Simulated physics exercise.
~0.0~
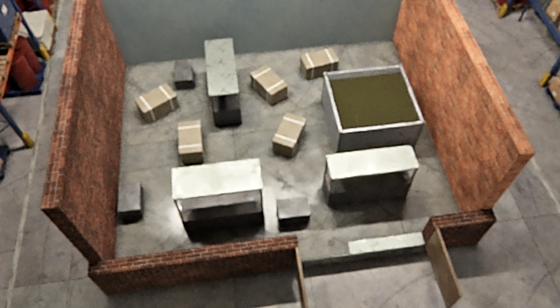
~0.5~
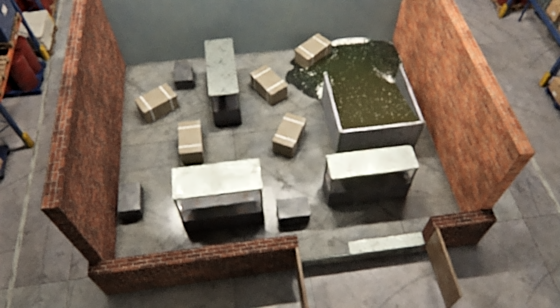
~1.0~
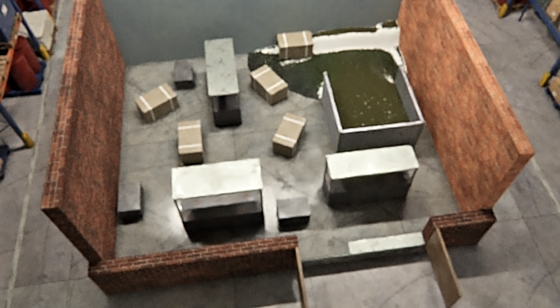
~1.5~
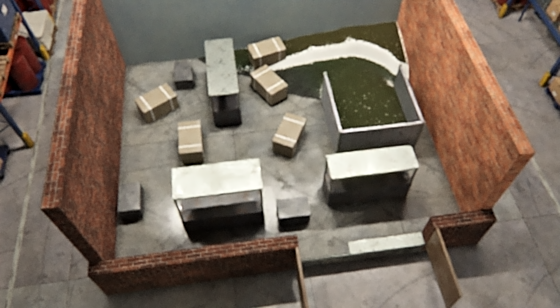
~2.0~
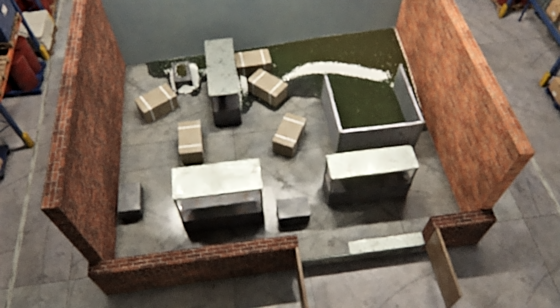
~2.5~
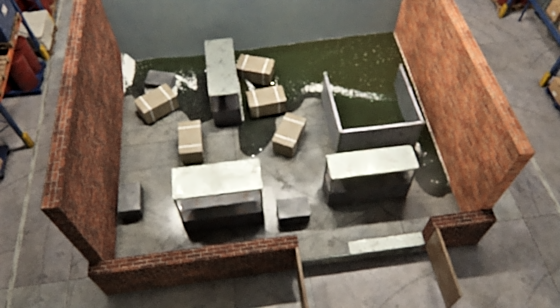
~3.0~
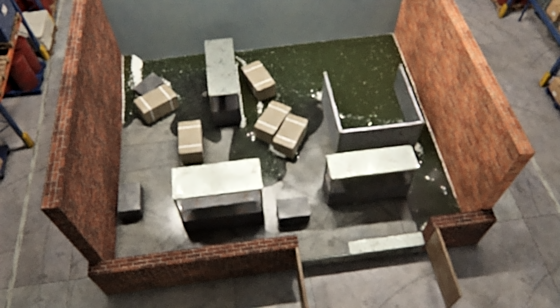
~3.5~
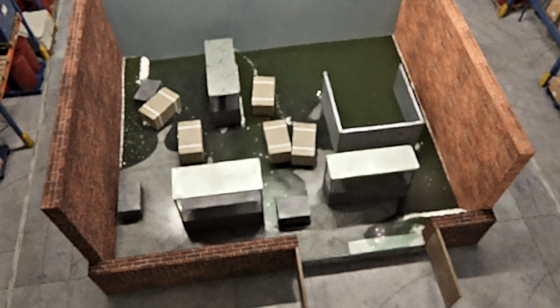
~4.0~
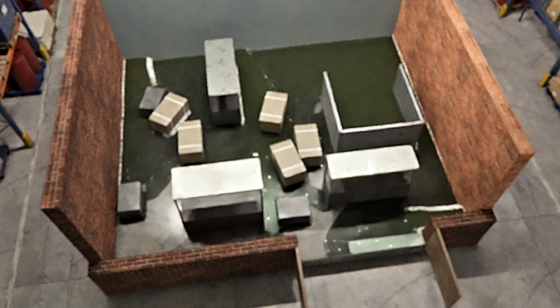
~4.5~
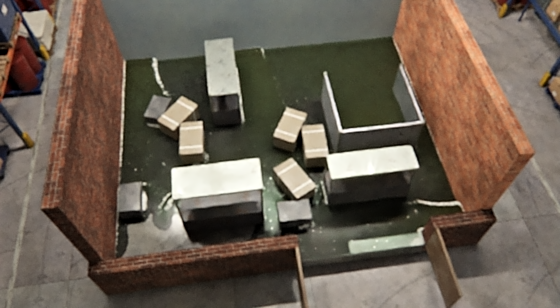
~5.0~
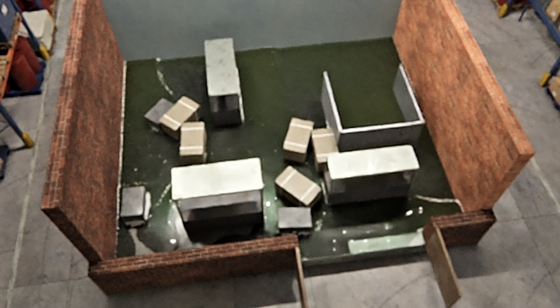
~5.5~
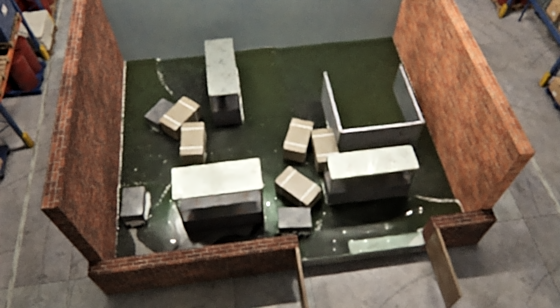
Murky green water burst from the back of a square tank in a brick-walled room, swept along the rear wall and spread across the whole floor, pushing several boxes toward the front, where they settled among the grey tables.
